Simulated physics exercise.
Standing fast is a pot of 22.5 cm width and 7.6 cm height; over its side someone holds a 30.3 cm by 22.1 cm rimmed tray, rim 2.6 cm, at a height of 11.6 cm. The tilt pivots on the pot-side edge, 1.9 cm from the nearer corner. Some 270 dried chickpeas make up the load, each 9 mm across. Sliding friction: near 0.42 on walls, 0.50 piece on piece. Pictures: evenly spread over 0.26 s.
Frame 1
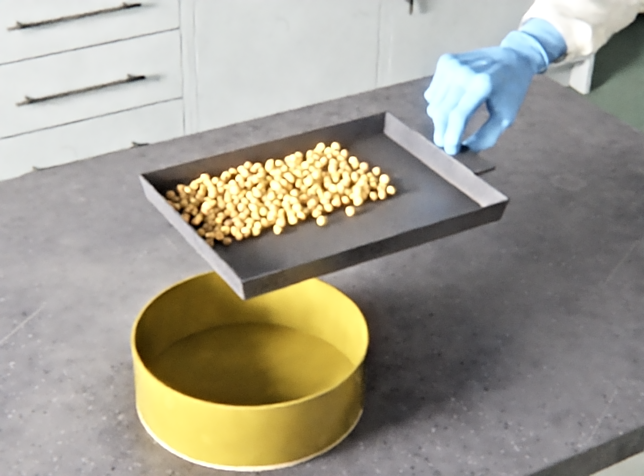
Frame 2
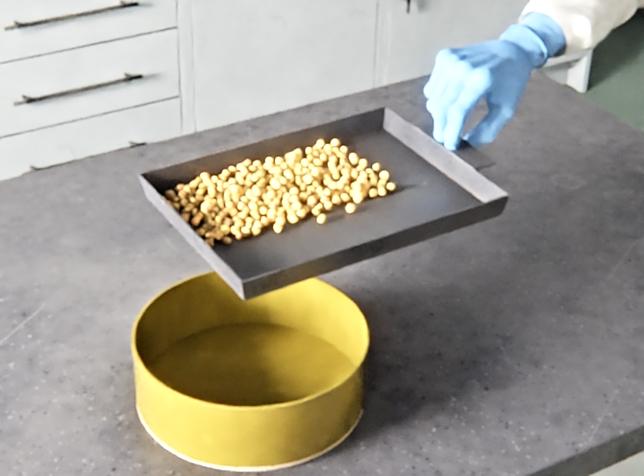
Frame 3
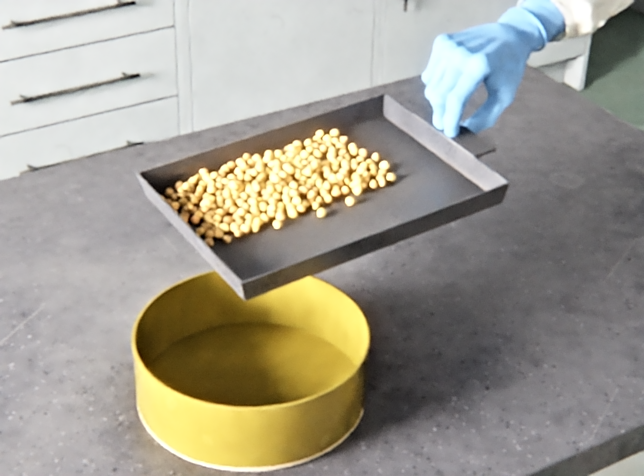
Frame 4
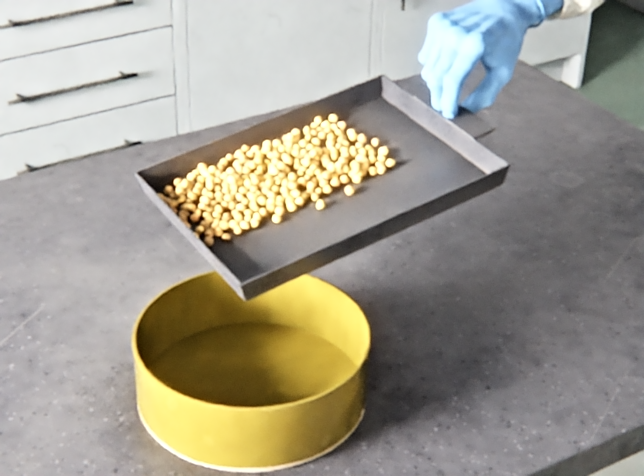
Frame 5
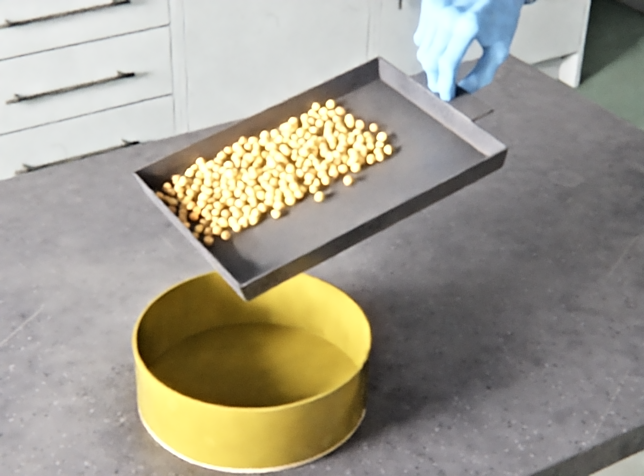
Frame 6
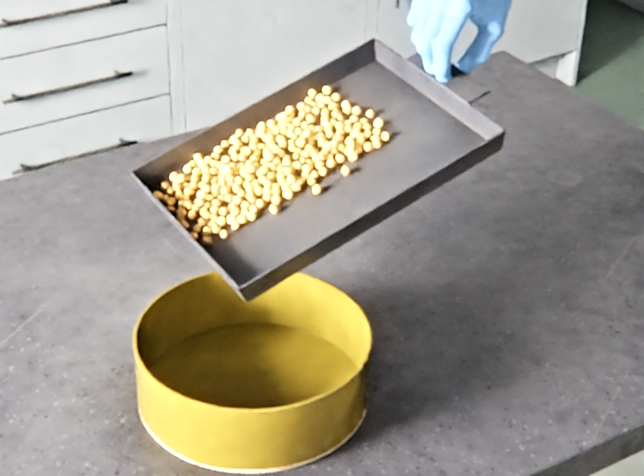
A dark rimmed tray holding a heap of small yellowish chickpeas slowly tilted above a round yellow pot, as a blue-gloved hand raised its far side and the chickpeas stayed bunched in place.
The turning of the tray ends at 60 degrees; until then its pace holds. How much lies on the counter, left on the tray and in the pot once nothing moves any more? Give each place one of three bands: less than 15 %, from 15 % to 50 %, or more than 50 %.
Counter - less than 15 %; tray - more than 50 %; pot - less than 15 %.
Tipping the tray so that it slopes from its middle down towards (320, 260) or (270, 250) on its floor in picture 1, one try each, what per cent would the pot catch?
That would be close to 15 per cent and then close to 10 per cent.
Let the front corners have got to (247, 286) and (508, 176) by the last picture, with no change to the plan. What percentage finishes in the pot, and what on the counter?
Pot: 10, counter: 0.
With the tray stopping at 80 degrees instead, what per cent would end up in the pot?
Estimated share: About 5 %.
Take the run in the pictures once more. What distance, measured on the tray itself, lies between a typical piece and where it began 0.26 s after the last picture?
Displacement on the tray: Roughly 4 cm.
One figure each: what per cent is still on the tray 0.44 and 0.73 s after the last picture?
Estimates: 100; 100.
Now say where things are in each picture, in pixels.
In the first frame, tray tilt 0 degrees, front corners at (244, 277) and (502, 198); middle of the pieces at (271, 193); pot at (251, 332).
In the second frame, tray tilt 1 degrees, front corners at (244, 278) and (503, 194); middle of the pieces at (270, 191).
In the third frame, tray tilt 4 degrees, front corners at (244, 278) and (503, 181), lowest corner left front; middle of the pieces at (270, 185).
In the fourth frame, tray tilt 8 degrees, front corners at (243, 280) and (502, 164), lowest corner left front; middle of the pieces at (269, 178).
In the fifth frame, tray tilt 12 degrees, front corners at (242, 281) and (501, 147), lowest corner left front; middle of the pieces at (267, 170).
In the sixth frame, tray tilt 16 degrees, front corners at (241, 283) and (498, 130), lowest corner left front; middle of the pieces at (265, 163); pot at (253, 333).
Then, 0.26 s after the last picture, tilt 38 degrees; the tray holds 100 %, the pot 0 %.
Then, 0.44 s after the last picture, tilt 53 degrees; the tray holds 100 %, the pot 0 %.
Then, 0.73 s after the last picture, tilt 60 degrees; the tray holds 100 %, the pot 0 %.
In the end, counter 0 %, tray 100 %, pot 0 %.
